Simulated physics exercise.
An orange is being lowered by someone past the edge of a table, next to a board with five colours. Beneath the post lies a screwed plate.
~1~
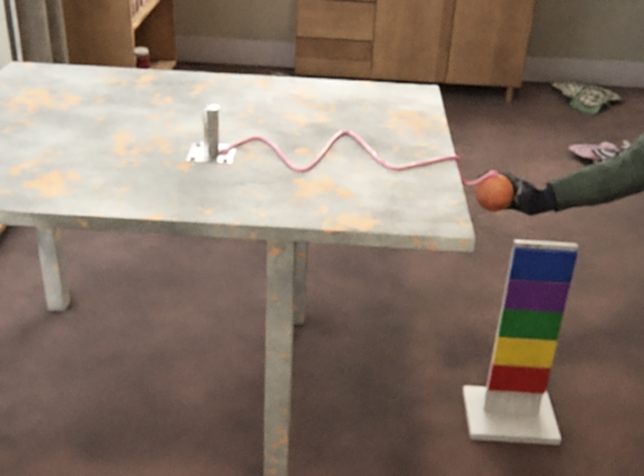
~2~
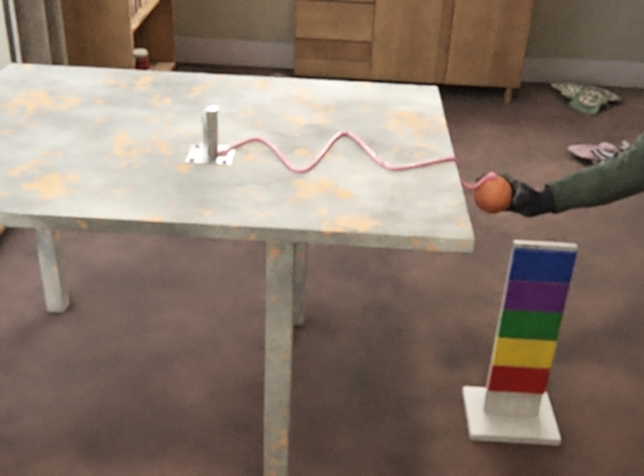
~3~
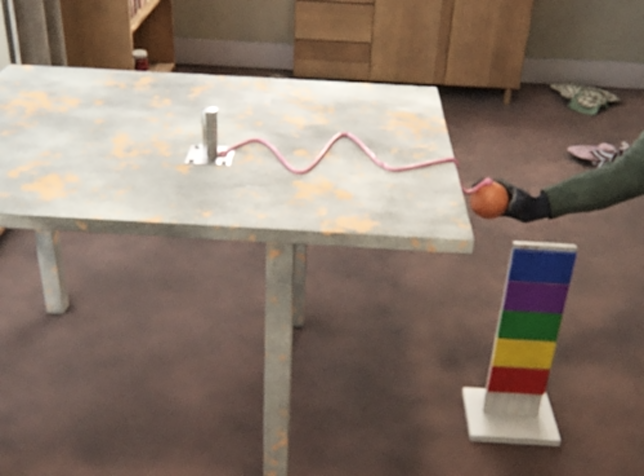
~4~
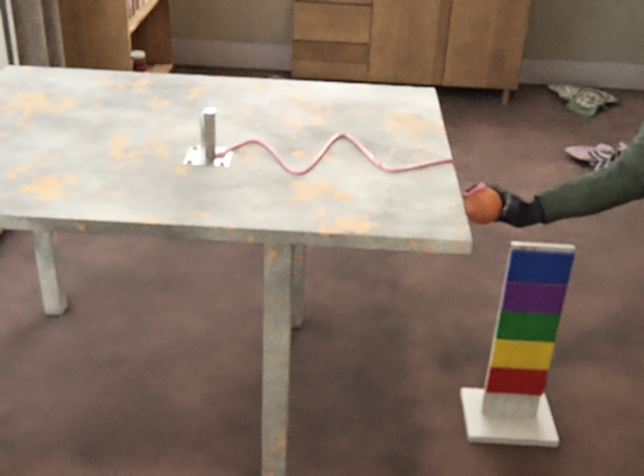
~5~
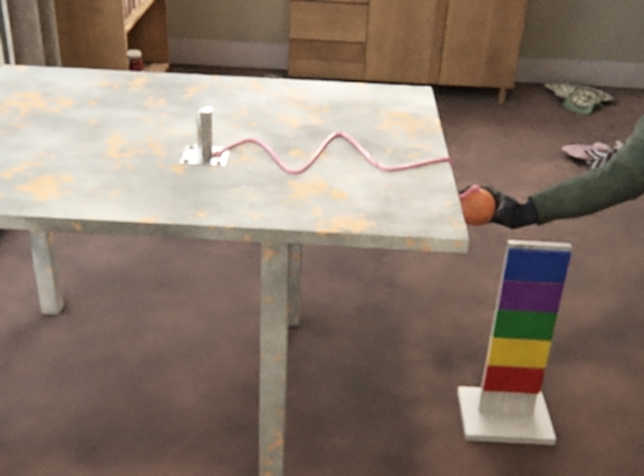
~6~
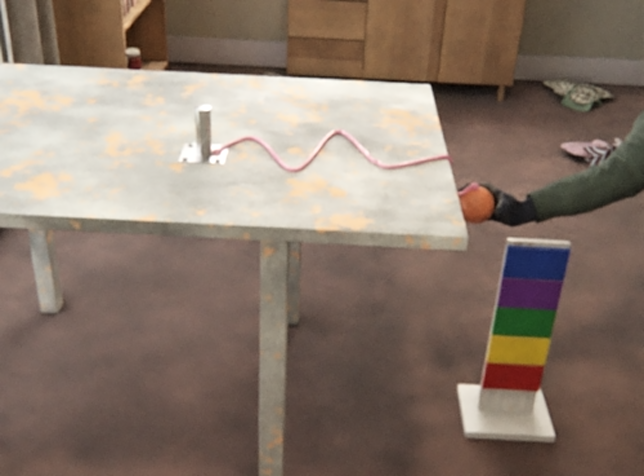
The clip opens on a gloved hand holding an orange ball just off a worn table's right edge, a wavy pink cord running from it to a small metal post. The hand moves slightly left, bringing the ball close against the table edge, above a colour-striped stand, then stays nearly still.
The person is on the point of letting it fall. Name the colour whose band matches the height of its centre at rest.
That would be red.
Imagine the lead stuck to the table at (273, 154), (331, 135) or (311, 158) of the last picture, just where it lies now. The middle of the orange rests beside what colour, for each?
For the first place it's yellow, for the second purple, and for the third green.
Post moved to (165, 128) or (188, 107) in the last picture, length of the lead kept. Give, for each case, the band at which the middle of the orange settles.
Case by case: Yellow, then yellow.
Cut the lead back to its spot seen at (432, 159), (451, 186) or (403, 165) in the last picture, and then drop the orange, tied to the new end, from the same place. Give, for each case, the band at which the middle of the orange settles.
Result per try - green; yellow; purple.
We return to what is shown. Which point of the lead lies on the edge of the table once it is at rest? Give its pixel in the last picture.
Pixel (329, 136).
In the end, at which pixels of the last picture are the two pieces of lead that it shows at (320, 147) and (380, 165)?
Near (423, 157) and (436, 257).
Soon after, orange near (408, 372); level with red.
After that, orange near (424, 378); level with red.
In the end, orange near (418, 379); level with red. Its centre hangs level with the red band.
